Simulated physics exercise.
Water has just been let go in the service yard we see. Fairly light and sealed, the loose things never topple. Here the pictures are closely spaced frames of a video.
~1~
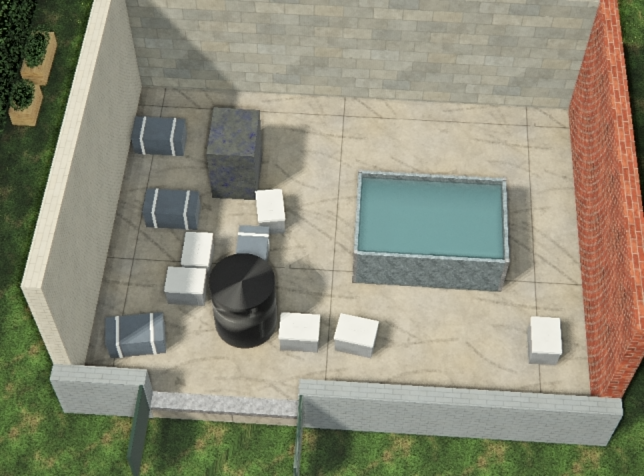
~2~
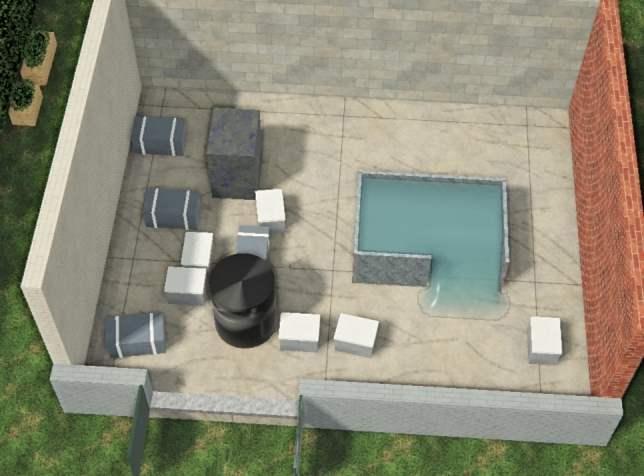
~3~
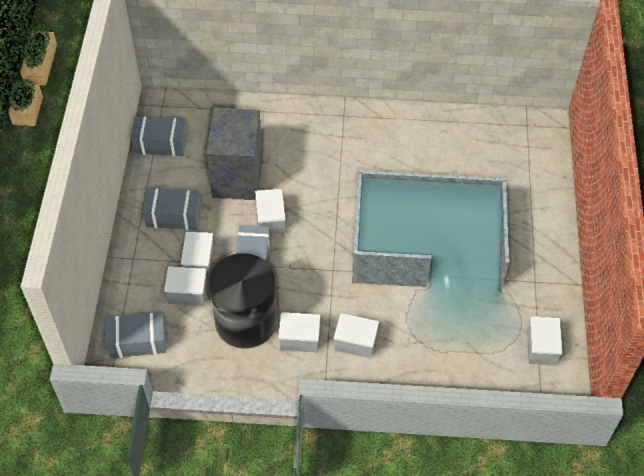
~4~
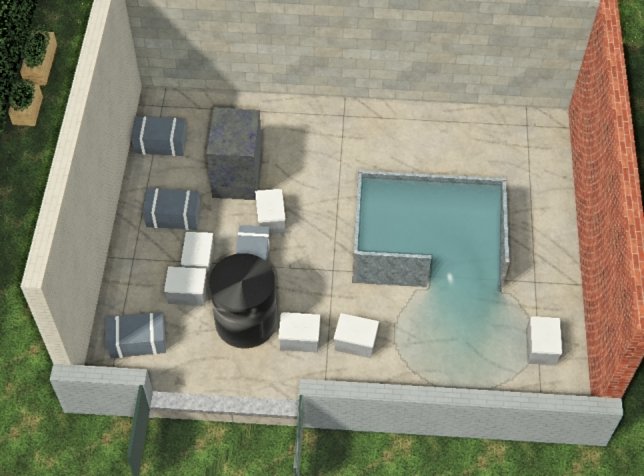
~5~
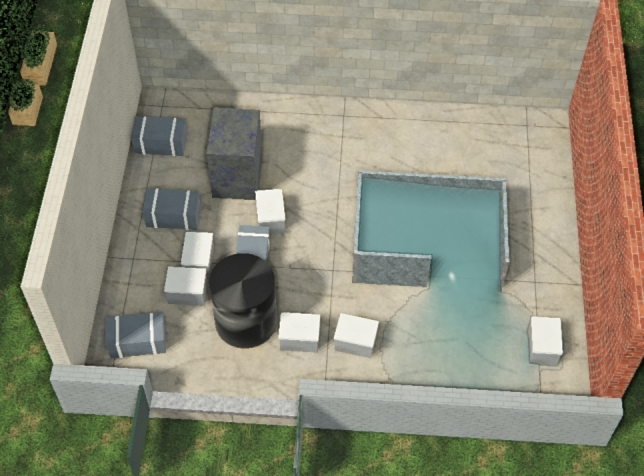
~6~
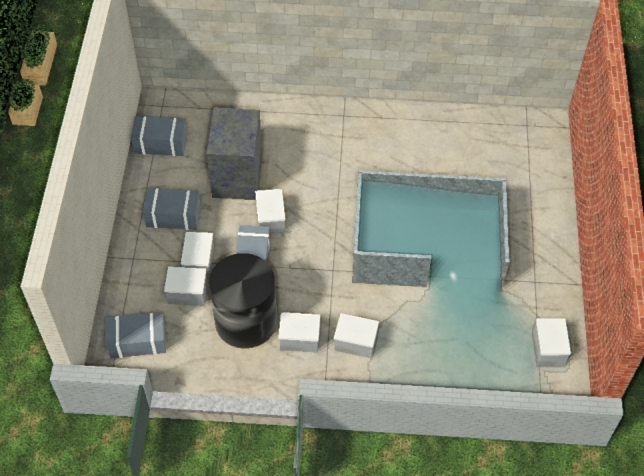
In a walled yard scattered with pale blocks and blue-grey trunks, water poured through a gap in the pool's front wall and spread over the paving, and the white block at right shifted slightly.
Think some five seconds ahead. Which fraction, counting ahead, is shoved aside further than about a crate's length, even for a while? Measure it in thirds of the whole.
A third to two thirds of the things get pushed well away.
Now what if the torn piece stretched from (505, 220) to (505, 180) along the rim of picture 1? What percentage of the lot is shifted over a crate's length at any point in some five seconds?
Estimate: Some 30 per cent.
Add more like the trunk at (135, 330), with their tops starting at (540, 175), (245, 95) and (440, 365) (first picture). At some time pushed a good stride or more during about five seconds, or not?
Shoved clear, stays put, shoved clear.
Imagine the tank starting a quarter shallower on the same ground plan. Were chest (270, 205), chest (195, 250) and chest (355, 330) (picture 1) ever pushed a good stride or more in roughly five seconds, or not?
Answers in the order asked: Stayed within the threshold, stayed within the threshold, went past the threshold.
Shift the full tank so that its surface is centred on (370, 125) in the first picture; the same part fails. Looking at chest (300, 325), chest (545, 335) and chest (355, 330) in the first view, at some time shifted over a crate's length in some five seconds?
In turn: Beyond that mark, beyond that mark, beyond that mark.
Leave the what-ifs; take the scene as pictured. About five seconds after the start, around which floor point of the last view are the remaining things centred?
It lands somewhere near (258, 226).
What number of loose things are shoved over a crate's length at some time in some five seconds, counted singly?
The total is 4.
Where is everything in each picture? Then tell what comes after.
In the first picture, a chest at (546, 334) rests on the ground; a trunk at (252, 248), on the bottom; 0 of 10 have shifted.
In the second picture, a chest at (546, 334), on the bottom; a trunk at (252, 248) rests on the ground; 0 of 10 have shifted.
In the third picture, a chest at (546, 334), on the bottom; a trunk at (252, 248), on the bottom; 0 of 10 have shifted.
In the fourth picture, a chest at (546, 334) rests on the ground; a trunk at (252, 248), on the bottom; 0 of 10 have shifted.
In the fifth picture, a chest at (547, 334) rests on the ground; a trunk at (252, 248) rests on the ground; 0 of 10 have shifted.
In the sixth picture, a chest at (554, 336) rests on the ground, close to its start; a trunk at (252, 248) rests on the ground; 1 of 10 have shifted.
A moment on, 0 of 10 are well off their spots; 0 afloat.
Next, 1 of 10 are well off their spots; 0 afloat.
Later, 3 of 10 are well off their spots; 1 afloat.
In the end, 4 of 10 are well off their spots, and 4 have been at some point; 2 afloat.
